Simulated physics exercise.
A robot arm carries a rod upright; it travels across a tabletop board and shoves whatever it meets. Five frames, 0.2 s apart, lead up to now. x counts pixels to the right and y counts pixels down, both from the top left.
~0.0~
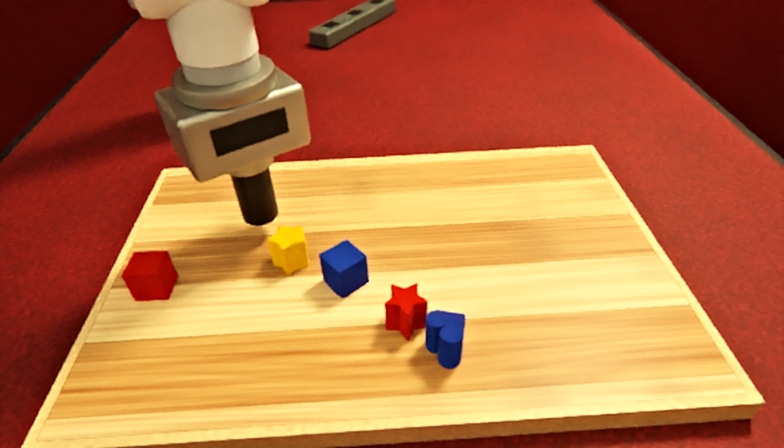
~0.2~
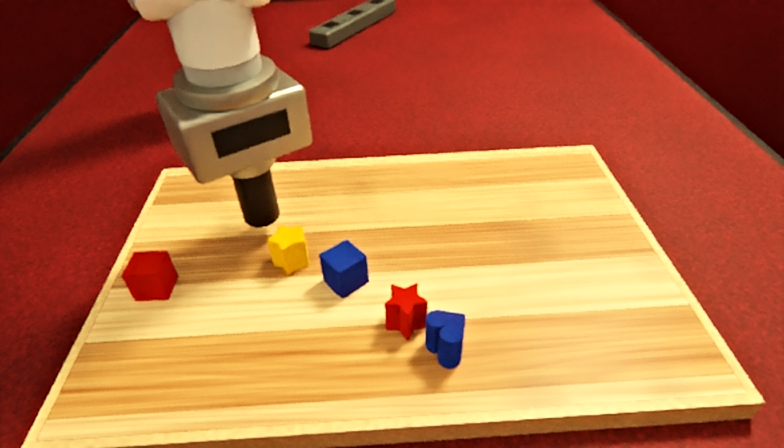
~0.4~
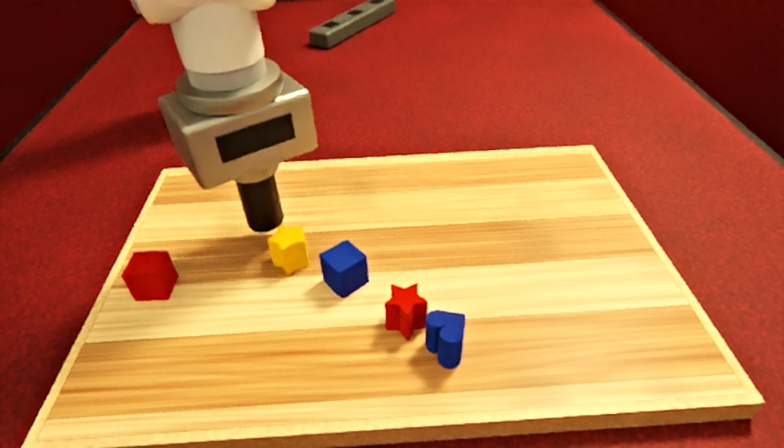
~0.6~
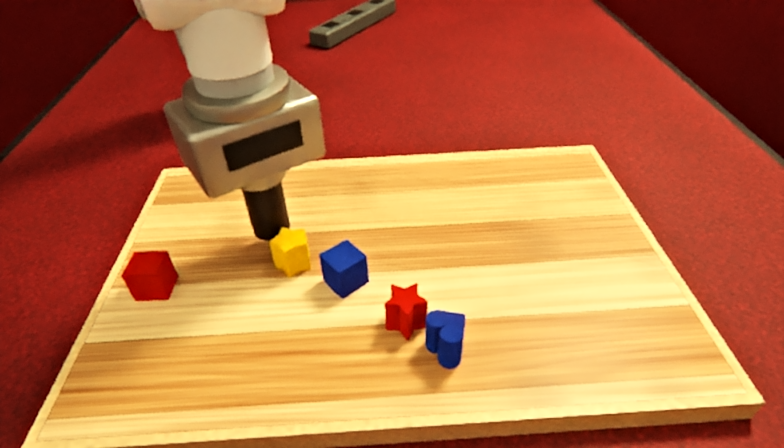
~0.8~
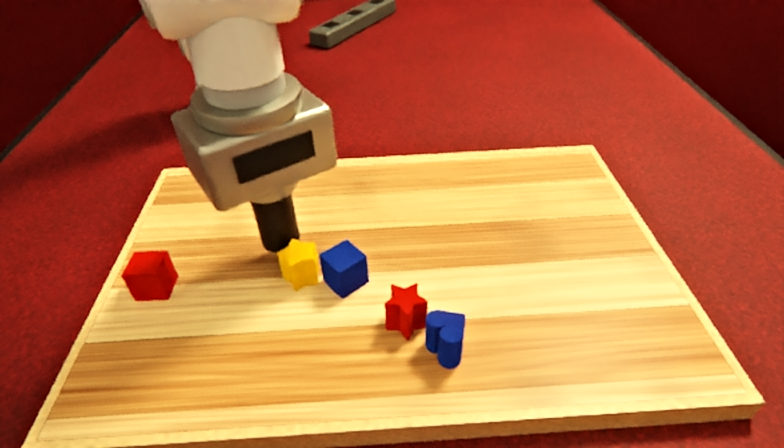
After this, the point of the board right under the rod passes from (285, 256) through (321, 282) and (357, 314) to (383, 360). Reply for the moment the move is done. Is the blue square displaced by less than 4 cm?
Final answer: No.
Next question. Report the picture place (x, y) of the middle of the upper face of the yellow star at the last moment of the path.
The centre of its top face lies at (325, 314).
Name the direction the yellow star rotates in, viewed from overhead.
Clockwise rotation.
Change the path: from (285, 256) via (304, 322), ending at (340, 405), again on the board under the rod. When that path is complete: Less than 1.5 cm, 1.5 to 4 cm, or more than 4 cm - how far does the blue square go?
Ends 1.5 to 4 cm away.
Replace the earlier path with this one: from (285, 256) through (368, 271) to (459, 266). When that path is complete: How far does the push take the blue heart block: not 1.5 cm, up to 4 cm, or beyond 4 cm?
Net shift: Below 1.5 cm.
The first path, step by step. One third of the way, rod at (318, 268); yellow star at (316, 283), turned 50° clockwise; blue square at (355, 265), turned 55° anticlockwise.
Two thirds of the way, rod at (355, 299); yellow star at (324, 310), turned 105° clockwise; blue square at (389, 272), turned 75° anticlockwise; red star at (409, 299).
At the end, rod at (382, 345); yellow star at (325, 314), turned 130° clockwise; blue square at (390, 272), turned 80° anticlockwise; red star at (414, 301); blue heart block not moved.
